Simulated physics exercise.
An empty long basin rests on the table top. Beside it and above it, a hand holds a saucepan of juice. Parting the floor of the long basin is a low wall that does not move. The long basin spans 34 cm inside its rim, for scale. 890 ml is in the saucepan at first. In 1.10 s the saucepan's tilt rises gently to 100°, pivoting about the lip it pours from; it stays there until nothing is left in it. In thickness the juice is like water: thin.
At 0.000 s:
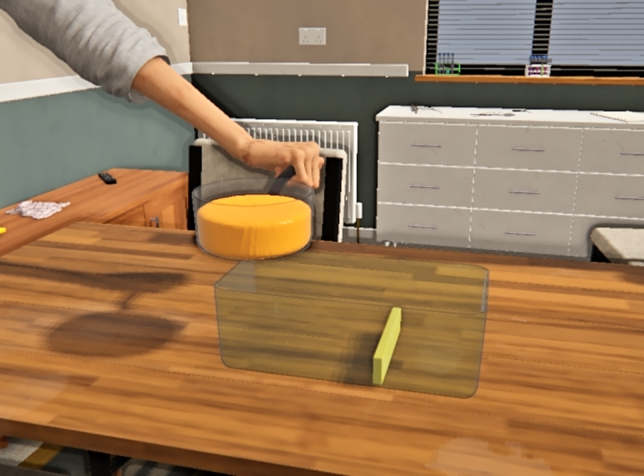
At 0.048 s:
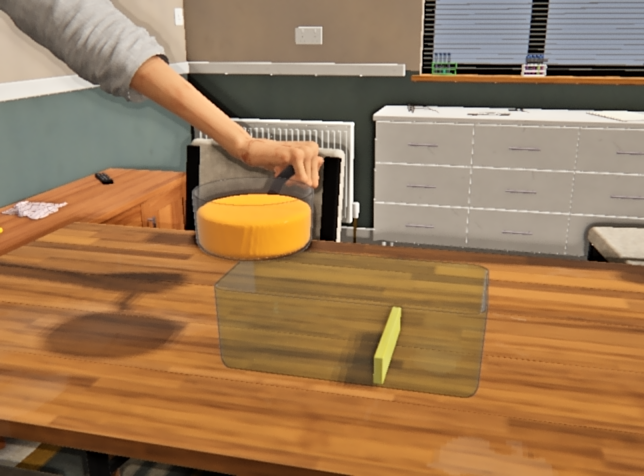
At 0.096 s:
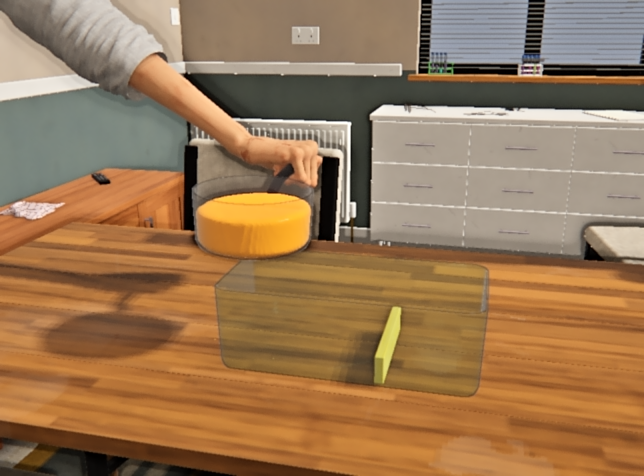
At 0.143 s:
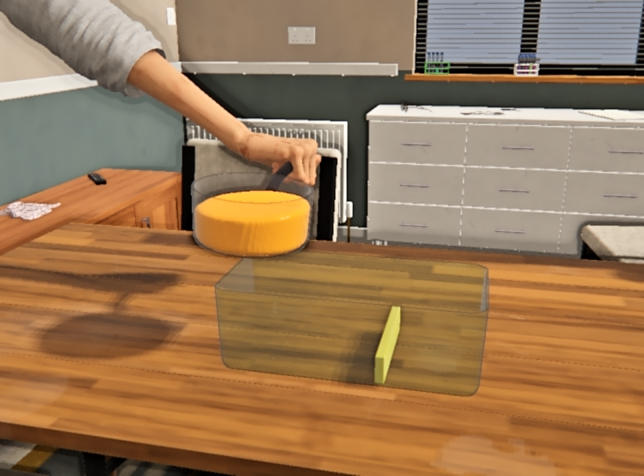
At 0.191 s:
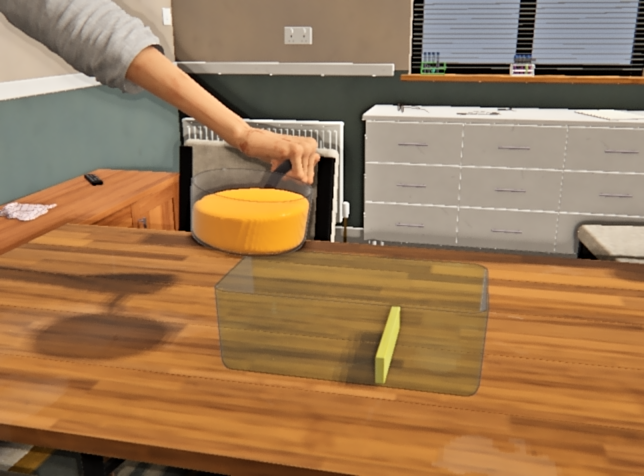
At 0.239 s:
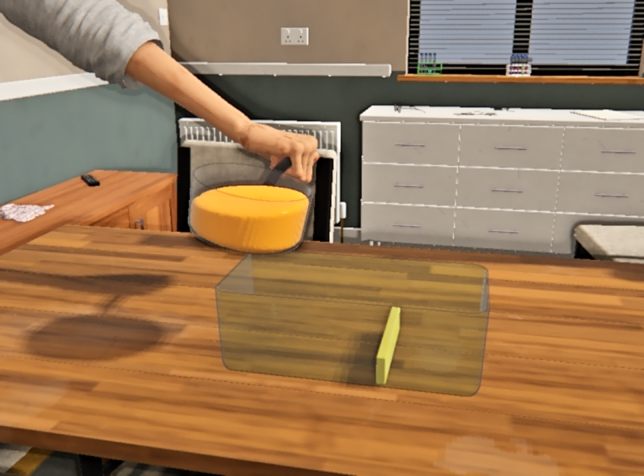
A hand and forearm in a grey sleeve reach in from the upper left of a room, seen from slightly above a wooden table, with white drawers and a dark blind behind. The hand holds a clear pan of orange juice above and left of a see-through basin with a low yellow-green wall inside. The pan tilts slightly rightward while the view drifts slightly.
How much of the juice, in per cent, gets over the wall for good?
52 %.
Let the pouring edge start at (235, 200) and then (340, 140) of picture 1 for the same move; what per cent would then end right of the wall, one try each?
Try 1: 15 %; try 2: 70 %.
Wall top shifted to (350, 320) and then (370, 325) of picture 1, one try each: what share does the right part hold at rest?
In order, 90 and 80 per cent.
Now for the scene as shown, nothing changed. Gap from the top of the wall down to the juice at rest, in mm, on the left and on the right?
Near 26 mm for the left and near 14 mm for the right.
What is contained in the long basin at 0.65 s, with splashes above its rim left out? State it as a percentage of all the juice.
About 4 per cent.
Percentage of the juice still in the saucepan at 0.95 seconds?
Roughly 14 per cent.
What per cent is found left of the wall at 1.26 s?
The fraction is near 44 percent.
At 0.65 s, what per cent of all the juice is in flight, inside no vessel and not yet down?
About 28 per cent.
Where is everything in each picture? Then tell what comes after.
Tilt 0°; pouring edge (310, 196); surface from (204, 205) to (310, 212); the long basin's rim runs from (235, 268) to (487, 291); the wall's top is at (388, 332), in the first frame.
Tilt 0°; pouring edge (310, 195); surface from (203, 204) to (310, 211), in the second frame.
Tilt 2°; pouring edge (311, 195); surface from (203, 204) to (310, 209), in the third frame.
Tilt 4°; pouring edge (310, 195); surface from (202, 202) to (309, 208), in the fourth frame.
Tilt 7°; pouring edge (310, 196); surface from (200, 199) to (308, 205), in the fifth frame.
Tilt 11°; pouring edge (310, 197); surface from (199, 196) to (308, 202), in the sixth frame.
After 0.65 s the tilt is 64° and 69 per cent is still to pour, 4 is left of the wall and 0 right of it.
After 0.95 s the tilt is 95° and 14 per cent is still to pour, 22 is left of the wall and 45 right of it.
After 1.26 s the tilt is 100° and 1 per cent is still to pour, 44 is left of the wall and 51 right of it.
After 1.60 s the tilt is 100° and 0 per cent is still to pour, 47 is left of the wall and 52 right of it.
In the end 47 per cent lies left of the wall, 52 right of it and 1 outside.
